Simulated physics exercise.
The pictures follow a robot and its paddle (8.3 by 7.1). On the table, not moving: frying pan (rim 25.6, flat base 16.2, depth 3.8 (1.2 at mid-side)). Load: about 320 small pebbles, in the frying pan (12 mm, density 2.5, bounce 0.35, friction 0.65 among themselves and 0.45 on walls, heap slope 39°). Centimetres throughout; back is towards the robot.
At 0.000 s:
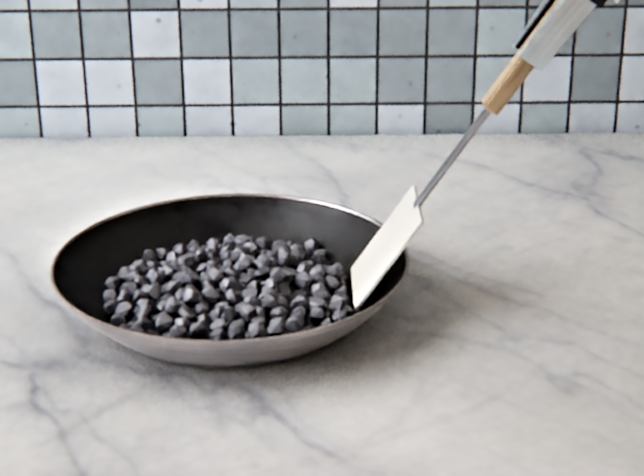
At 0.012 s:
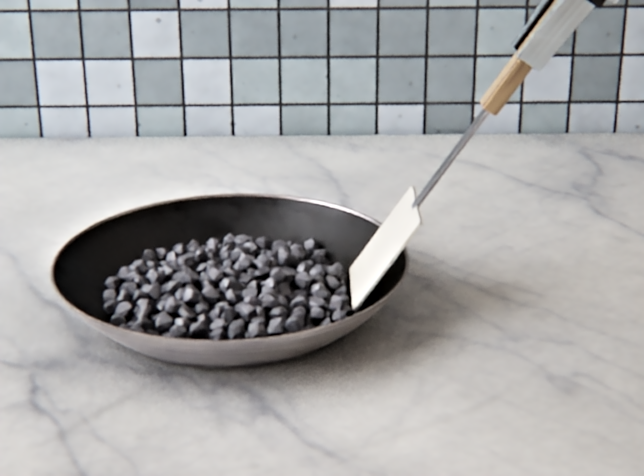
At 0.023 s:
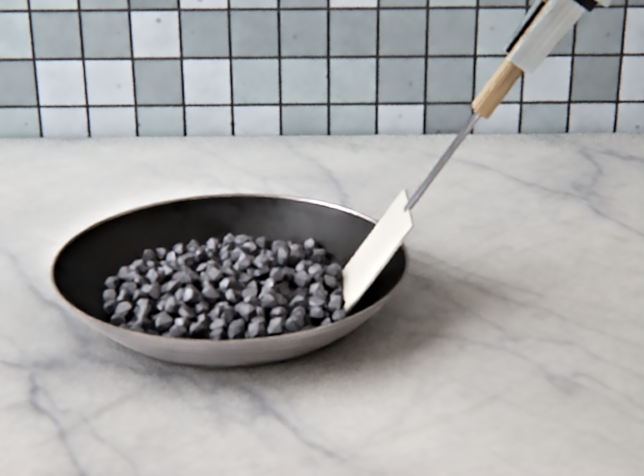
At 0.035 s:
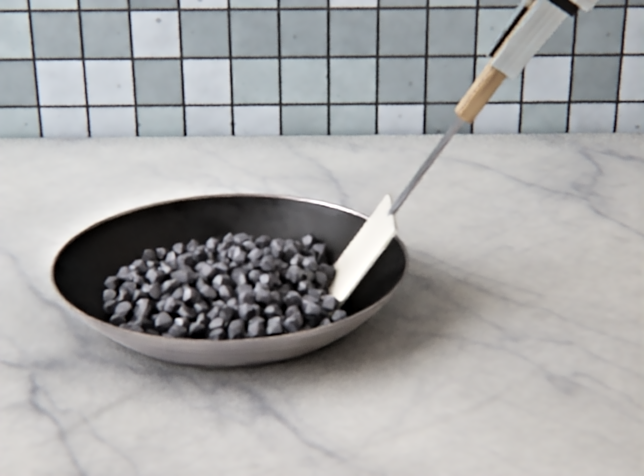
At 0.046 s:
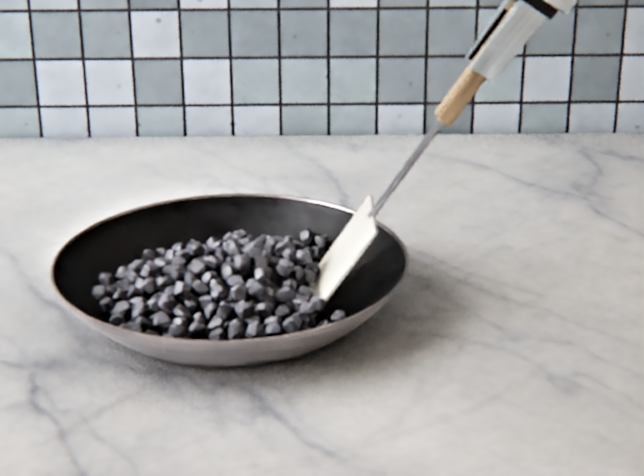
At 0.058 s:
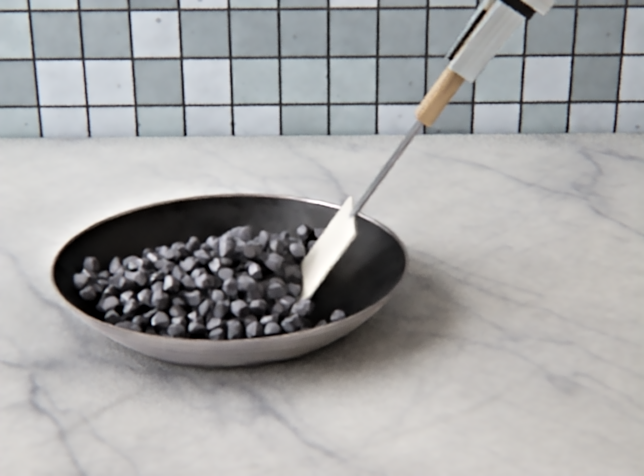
A robot arm held a white paddle at the right side of a dark frying pan of small gray pebbles, then slid it left, pushing the heap toward the pan's left side.
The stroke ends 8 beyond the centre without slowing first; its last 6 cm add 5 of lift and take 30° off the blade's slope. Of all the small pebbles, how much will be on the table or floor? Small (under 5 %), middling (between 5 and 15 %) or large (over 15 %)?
A large share, over 15 %, ends on the table or floor.
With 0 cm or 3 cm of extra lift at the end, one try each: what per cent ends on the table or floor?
About 15 and 30 per cent.
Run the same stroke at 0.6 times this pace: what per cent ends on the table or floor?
About 10 per cent.
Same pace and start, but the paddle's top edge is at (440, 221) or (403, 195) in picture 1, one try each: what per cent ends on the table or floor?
About 15 and 20 per cent.
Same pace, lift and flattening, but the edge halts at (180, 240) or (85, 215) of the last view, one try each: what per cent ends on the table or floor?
About 10 and 35 per cent.
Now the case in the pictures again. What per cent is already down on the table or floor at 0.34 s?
Some 15 per cent.
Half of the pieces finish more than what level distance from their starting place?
Roughly 5 cm.
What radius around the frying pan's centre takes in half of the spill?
About 30 cm.
After 0.09 s, sloping 56°, highest piece 8 above the table; 322 in the frying pan, 2 on the blade or in flight.
After 0.12 s, sloping 48°, highest piece 10 above the table; 316 in the frying pan, 8 on the blade or in flight.
After 0.34 s, sloping 26°, highest piece 9 above the table; 260 in the frying pan, 49 on the table or floor, 15 on the blade or in flight.
After 1.39 s, sloping 26°, highest piece 5 above the table; 260 in the frying pan, 64 on the table or floor.
At rest, 260 in the frying pan, 64 on the table or floor. That is 20 % on the table or floor.
